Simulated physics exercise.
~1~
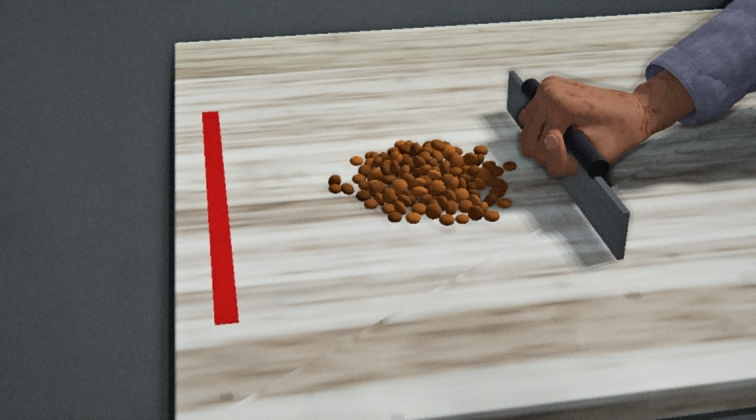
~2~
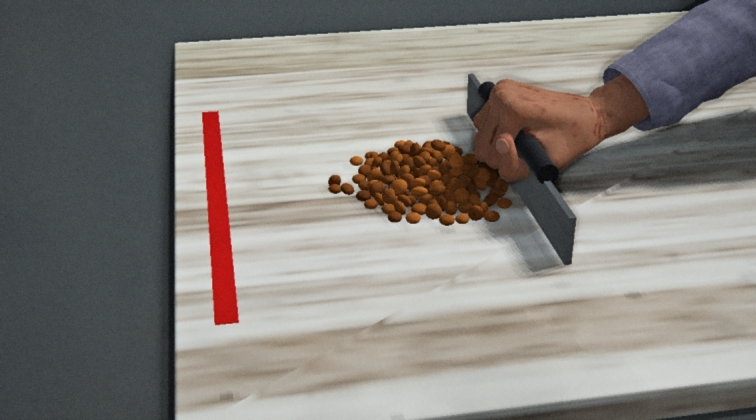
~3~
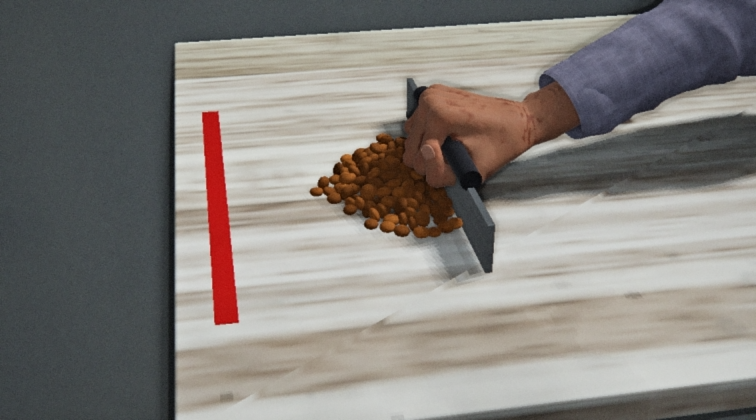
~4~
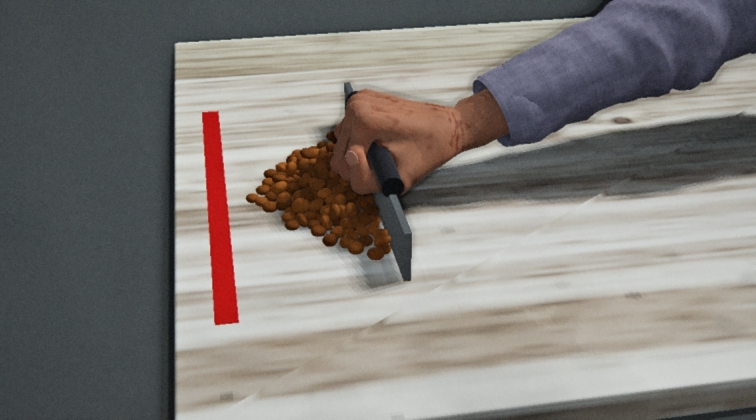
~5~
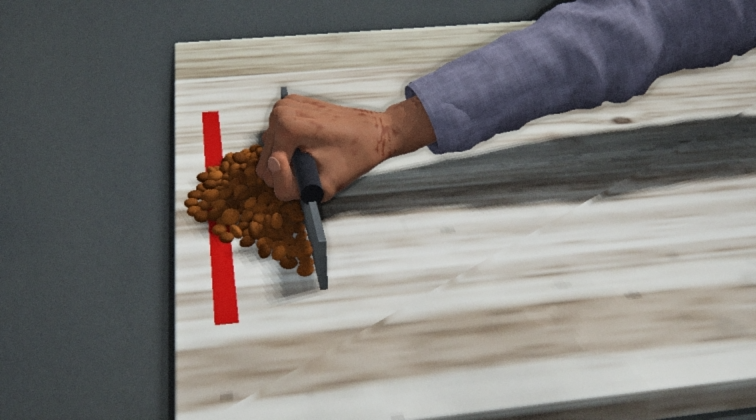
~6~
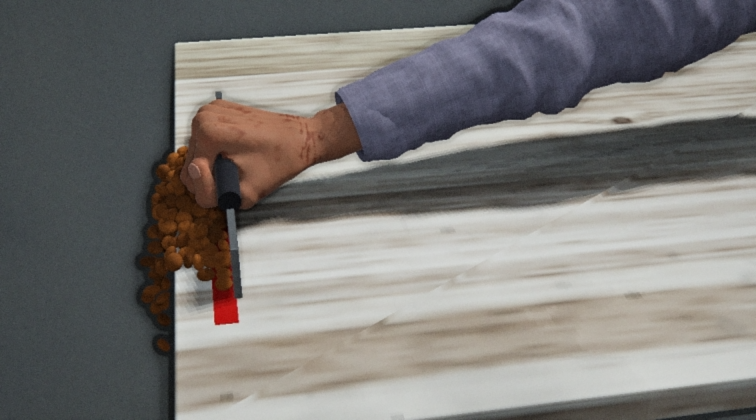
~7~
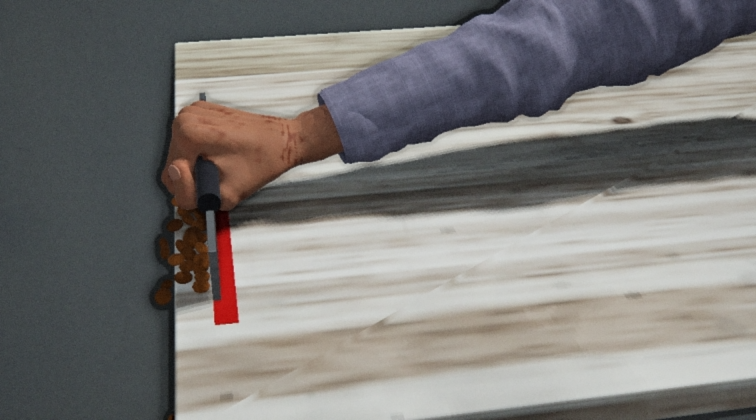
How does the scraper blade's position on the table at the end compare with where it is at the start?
At the start the blade is on the right side of the heap, well away from the red tape. By the end it is far to the left, at the red tape near the table's left edge.
